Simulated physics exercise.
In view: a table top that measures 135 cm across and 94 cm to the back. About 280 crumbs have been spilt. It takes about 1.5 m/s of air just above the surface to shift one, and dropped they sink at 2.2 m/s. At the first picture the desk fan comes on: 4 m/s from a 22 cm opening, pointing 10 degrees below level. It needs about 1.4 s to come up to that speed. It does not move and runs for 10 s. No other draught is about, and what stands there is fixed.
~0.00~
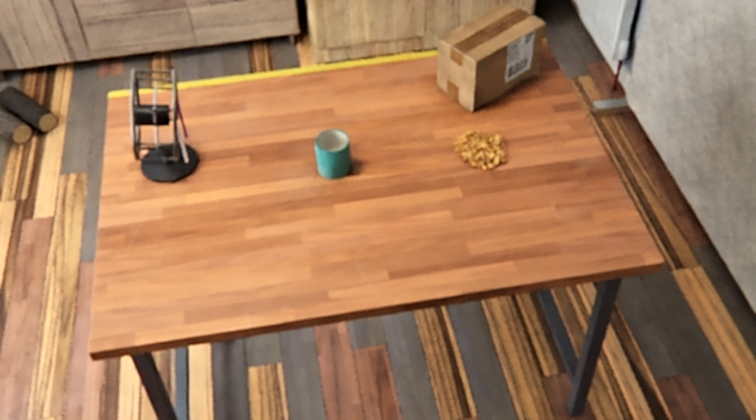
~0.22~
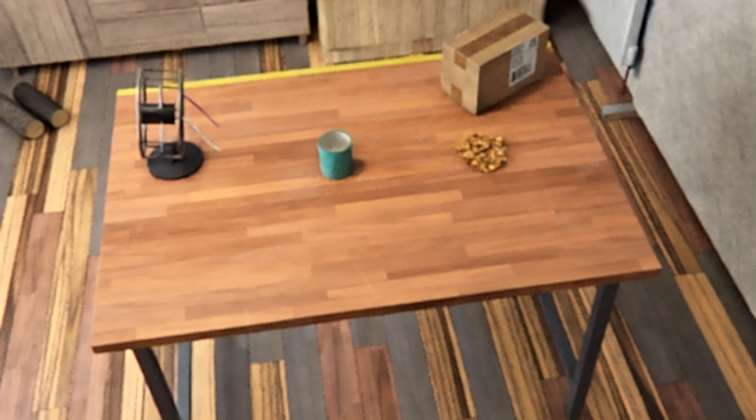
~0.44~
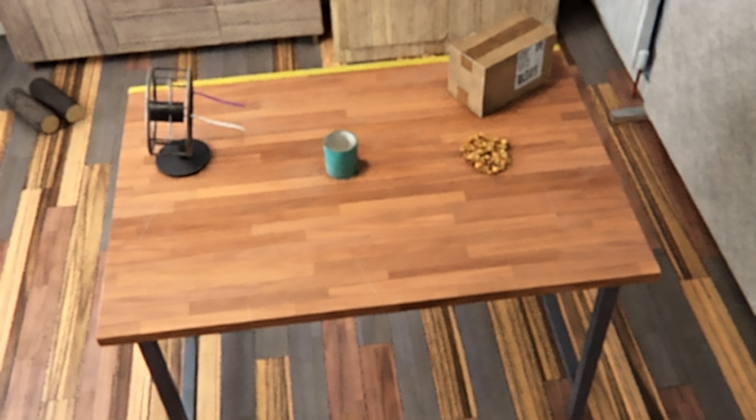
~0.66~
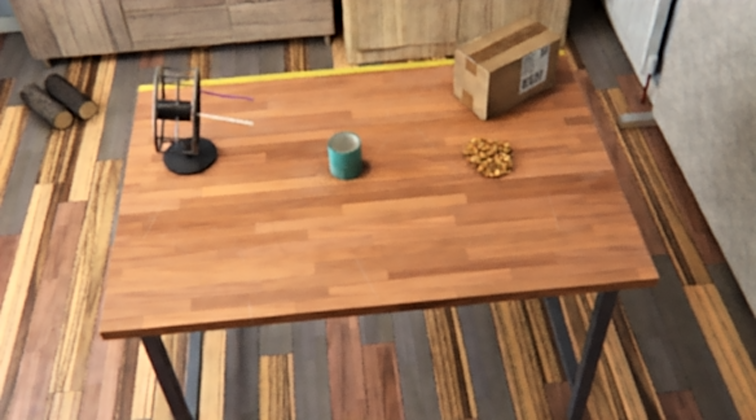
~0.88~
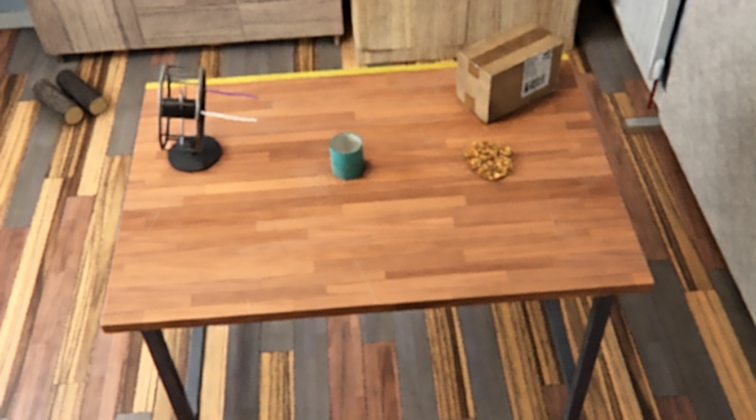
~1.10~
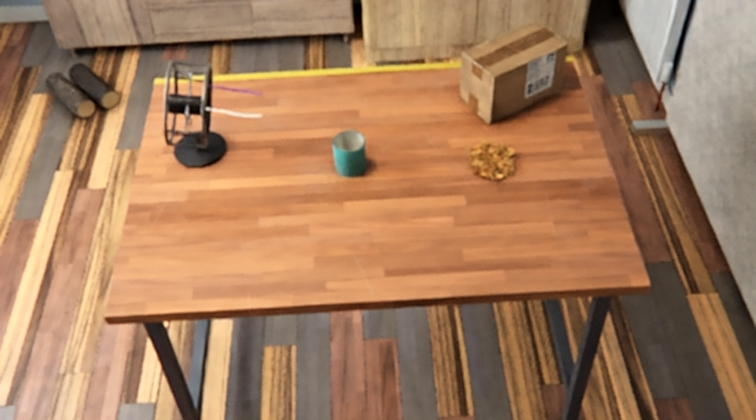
On a wooden table top in a room with a striped plank floor, a black desk fan comes on at left and its ribbons stream toward the right, while a teal mug, golden crumbs and a cardboard box stay practically still.
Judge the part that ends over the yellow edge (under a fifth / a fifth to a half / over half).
By then less than a fifth are over the yellow edge.
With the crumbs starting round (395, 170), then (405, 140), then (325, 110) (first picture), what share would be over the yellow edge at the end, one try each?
In turn about 0 %, 0 %, 100 %.
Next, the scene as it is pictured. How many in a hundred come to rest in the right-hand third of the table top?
About 10 %.
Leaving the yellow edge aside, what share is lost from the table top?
Near 90 %.
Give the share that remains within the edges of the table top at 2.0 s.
Near 20 %.
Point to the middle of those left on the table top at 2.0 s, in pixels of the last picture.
Near (593, 211).
After 2.0 s, 21 % are on the move or not yet settled, 0 % are over the yellow edge; the middle of those still in play is near (593, 211).
After 3.2 s, 15 % are on the move or not yet settled, 0 % are over the yellow edge; the middle of those still in play is near (602, 220).
After 5.5 s, 13 % are on the move or not yet settled, 0 % are over the yellow edge.
After 10.0 s, at the end, 0 % are over the yellow edge.
